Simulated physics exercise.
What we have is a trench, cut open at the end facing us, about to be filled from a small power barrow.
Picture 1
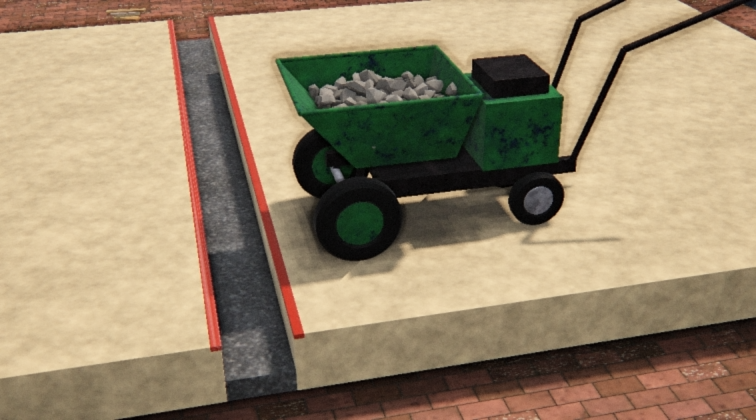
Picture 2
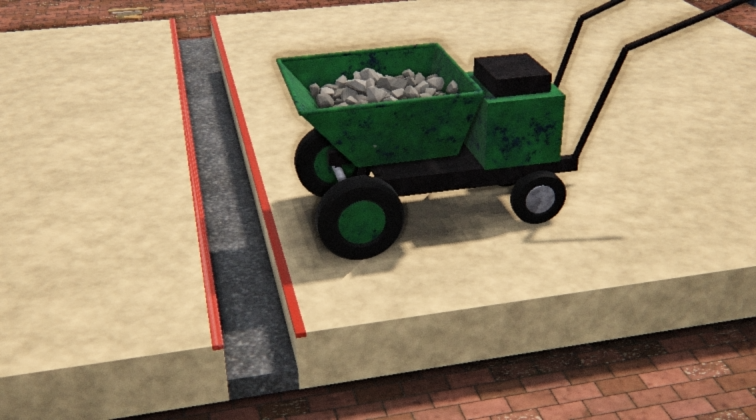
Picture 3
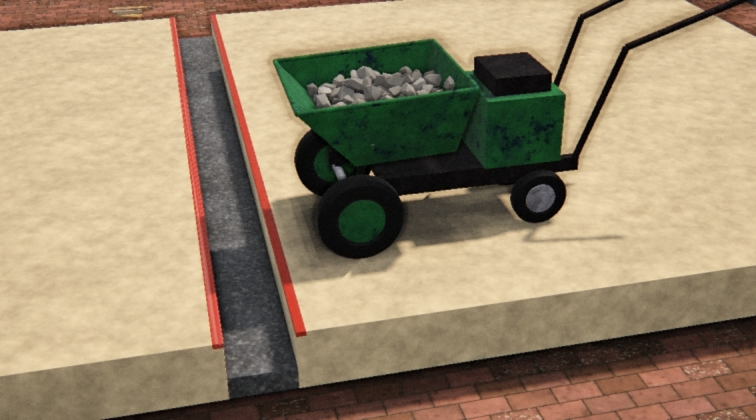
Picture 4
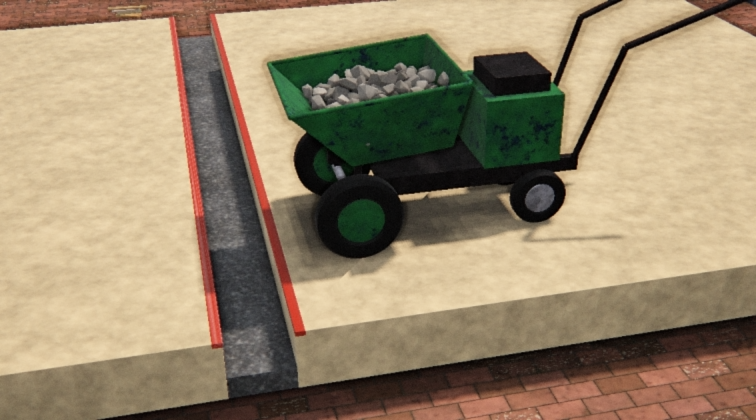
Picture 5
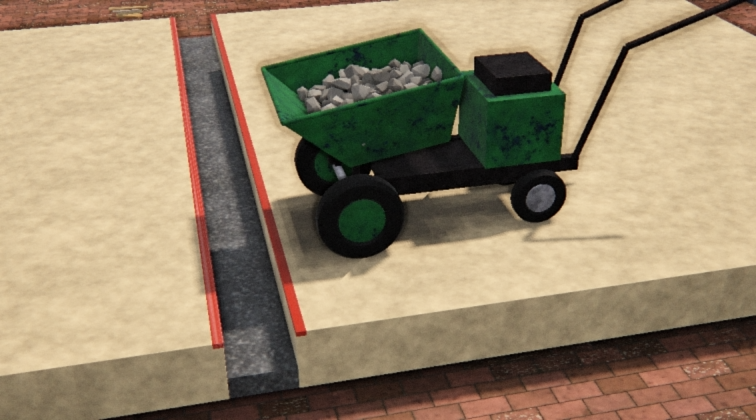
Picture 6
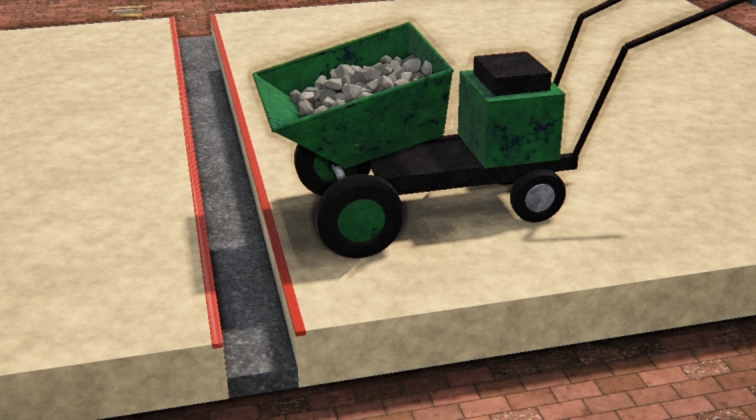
In the video, a green power barrow loaded with broken grey stones stands on a pale slab beside a narrow trench edged in red, and after staying level at first, its skip tilts slightly forward to the left.
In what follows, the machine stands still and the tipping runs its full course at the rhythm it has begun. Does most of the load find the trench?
Mostly out.
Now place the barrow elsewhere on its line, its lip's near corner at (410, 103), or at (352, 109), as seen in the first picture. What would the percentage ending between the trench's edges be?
Result: Try 1 = 50 %, try 2 = 90 %.
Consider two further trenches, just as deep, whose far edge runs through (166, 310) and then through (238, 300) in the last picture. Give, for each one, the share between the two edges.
100 %, 0 %.
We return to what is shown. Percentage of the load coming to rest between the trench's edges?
Around 30 per cent.
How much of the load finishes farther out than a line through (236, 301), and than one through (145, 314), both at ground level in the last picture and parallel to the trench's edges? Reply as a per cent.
Roughly 80 and 20 %.
Shortly afterwards, skip tipped steeply; the whole lot in the skip.
Next, skip tipped right over; the bulk in the skip; only a few in or heaped over the trench; a little beyond it.
Some moments later, skip tipped right over; near a quarter in the skip; near a quarter in or heaped over the trench; near two thirds beyond it.
In the end, skip tipped right over; a little in the skip; near a third in or heaped over the trench; near two thirds beyond it.
